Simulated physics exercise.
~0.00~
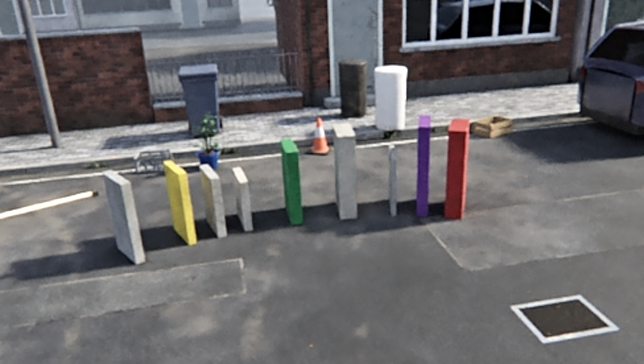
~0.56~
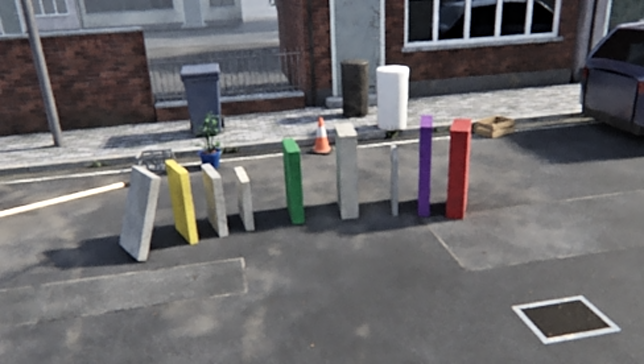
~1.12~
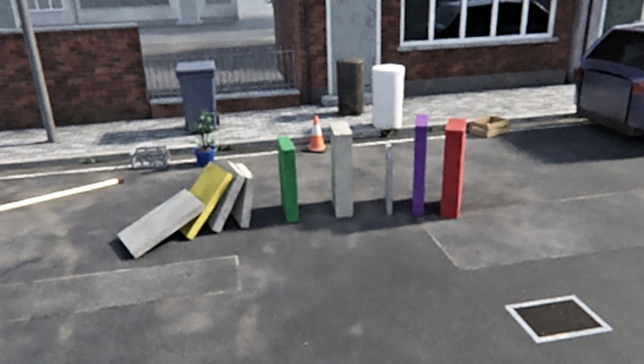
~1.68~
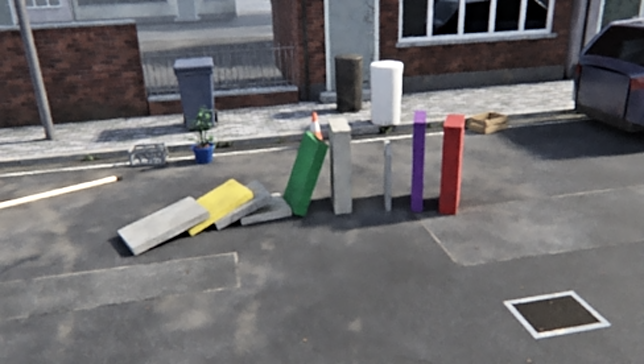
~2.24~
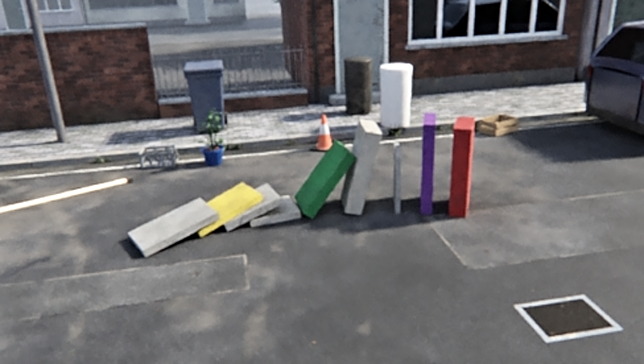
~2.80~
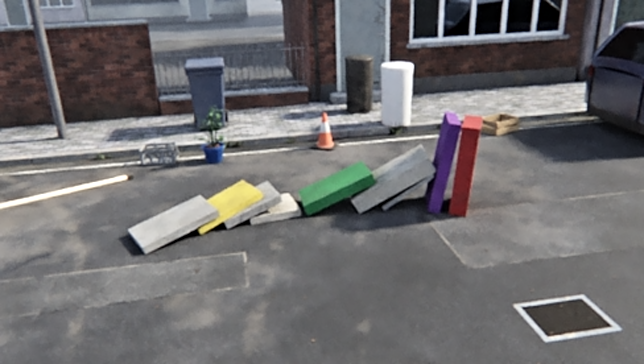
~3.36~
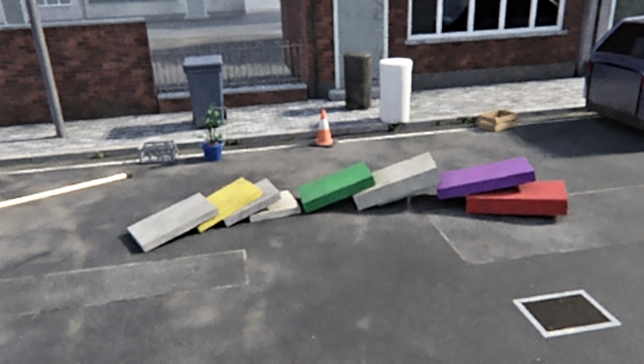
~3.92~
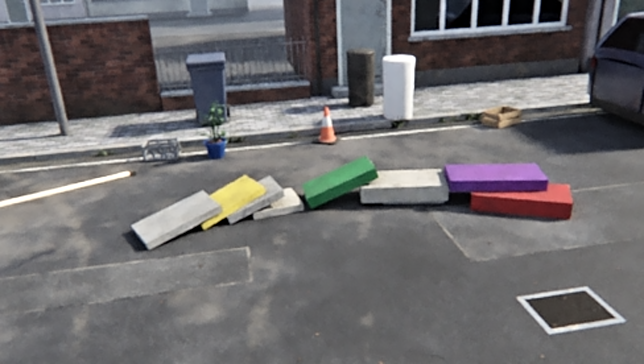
A row of upright slabs stood on a roadside near a traffic cone until the leftmost grey one tipped right into the yellow one, and they toppled one after another through green, purple and red until all lay fallen, the purple resting on the red.
